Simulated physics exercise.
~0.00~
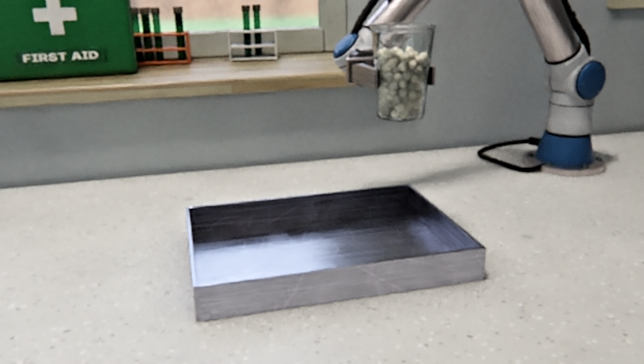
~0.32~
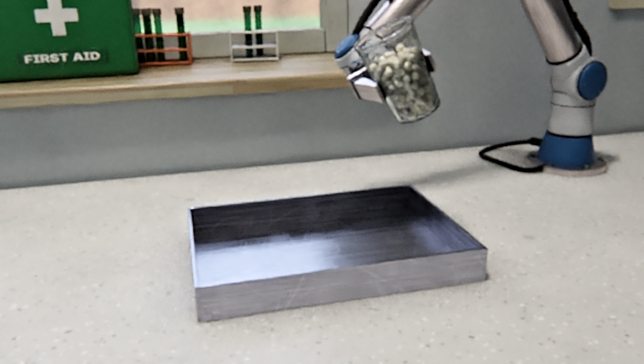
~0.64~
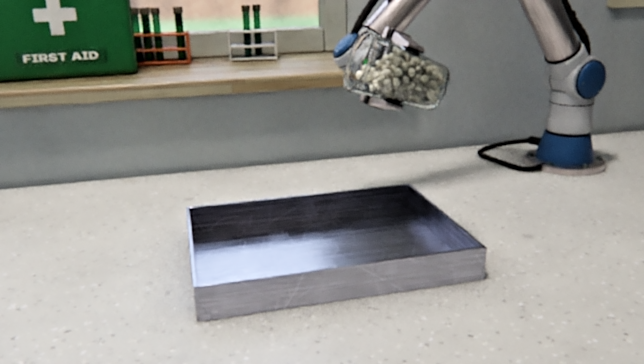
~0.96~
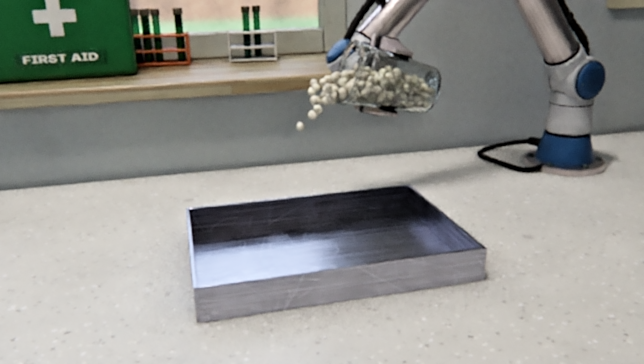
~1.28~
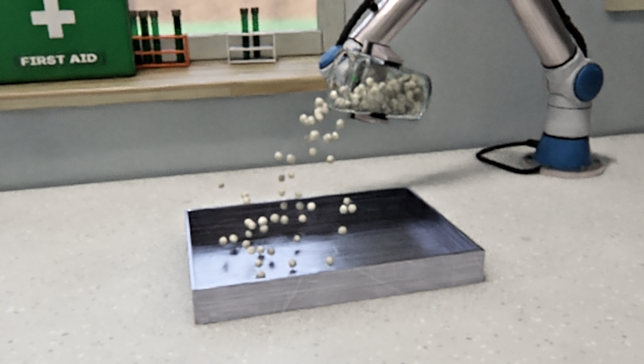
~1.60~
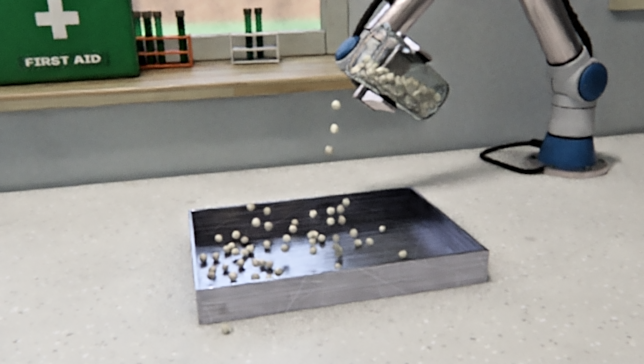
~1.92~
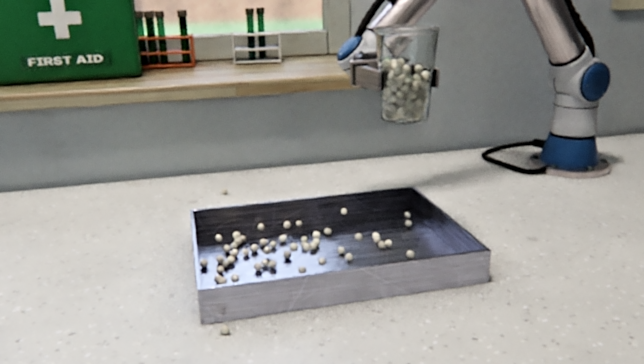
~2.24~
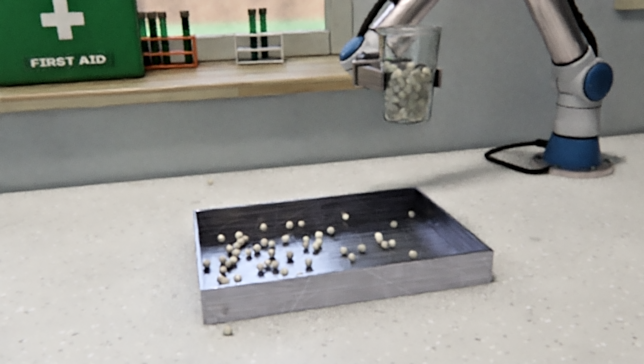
At first, a robot arm holds a clear beaker filled with pale beads upright above a shallow, empty metal tray on a speckled countertop. The gripper tips the beaker to the left until it lies on its side, and beads begin spilling over its rim. They fall in a loose stream, scattering across the tray. The arm then turns the beaker back, and the last few falling beads trail down. Finally, it stands upright again, still holding many beads, while others lie spread over the tray and a few sit outside it.
